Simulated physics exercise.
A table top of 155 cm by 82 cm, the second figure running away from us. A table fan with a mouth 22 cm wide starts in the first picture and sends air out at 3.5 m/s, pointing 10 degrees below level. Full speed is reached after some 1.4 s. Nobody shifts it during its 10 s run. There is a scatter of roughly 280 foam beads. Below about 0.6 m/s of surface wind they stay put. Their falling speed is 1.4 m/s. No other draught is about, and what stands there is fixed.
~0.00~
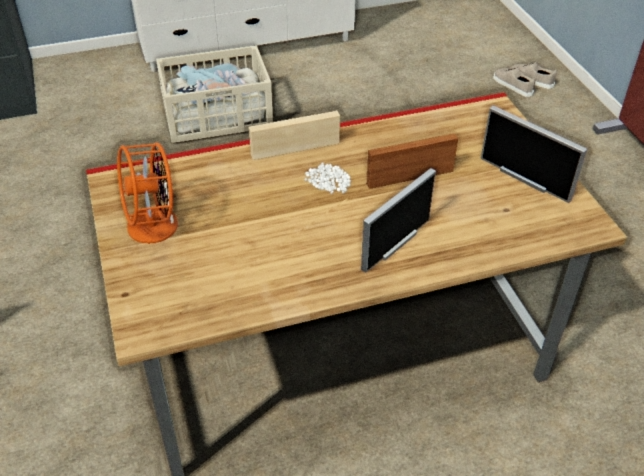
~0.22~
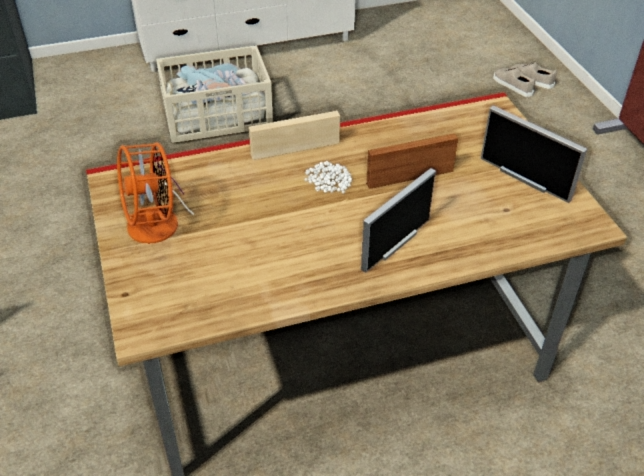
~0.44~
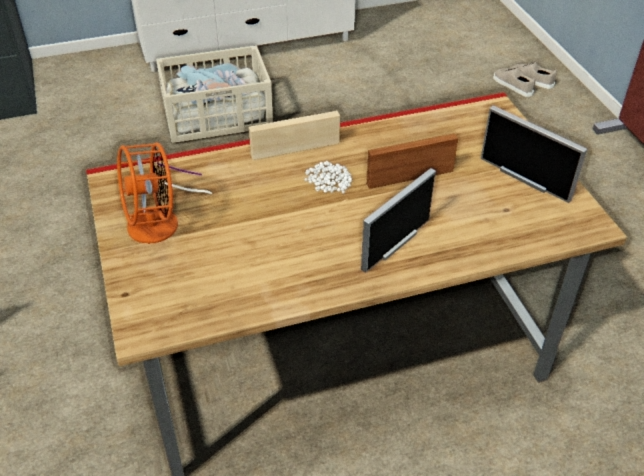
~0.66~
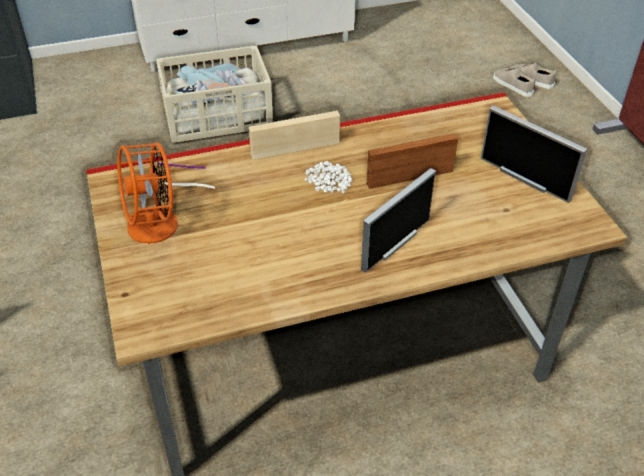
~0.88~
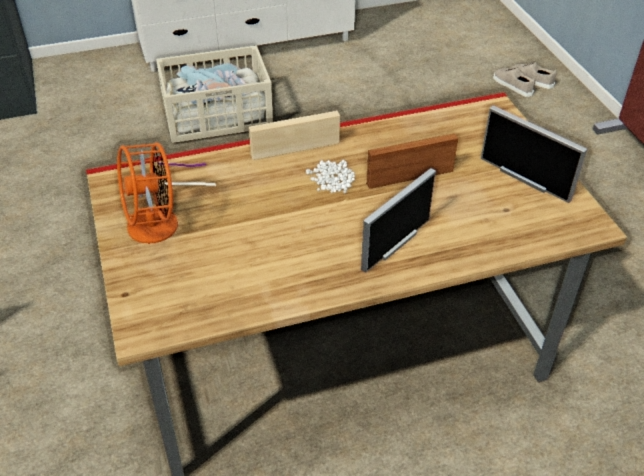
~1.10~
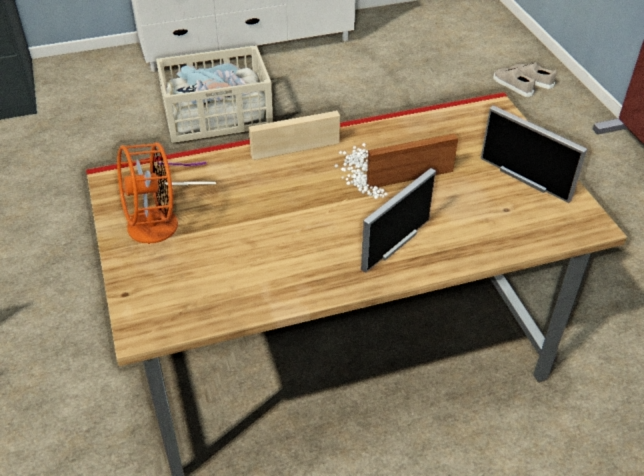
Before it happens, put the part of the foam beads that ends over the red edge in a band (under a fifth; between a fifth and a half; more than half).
Of the foam beads, from a fifth to a half end over the red edge.
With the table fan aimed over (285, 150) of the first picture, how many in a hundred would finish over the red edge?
Then about 0 %.
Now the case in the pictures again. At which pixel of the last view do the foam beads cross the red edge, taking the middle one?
Around (427, 107).
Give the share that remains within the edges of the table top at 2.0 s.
Near 3 %.
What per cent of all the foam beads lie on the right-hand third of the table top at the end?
Some 1 per cent.
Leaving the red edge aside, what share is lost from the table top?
About 60 %.
After 2.0 s the count stands so, 39 % are over the red edge.
After 3.2 s the count stands so, 39 % are over the red edge.
After 5.5 s the count stands so, 39 % are over the red edge.
After 10.0 s, at the end, 39 % are over the red edge.
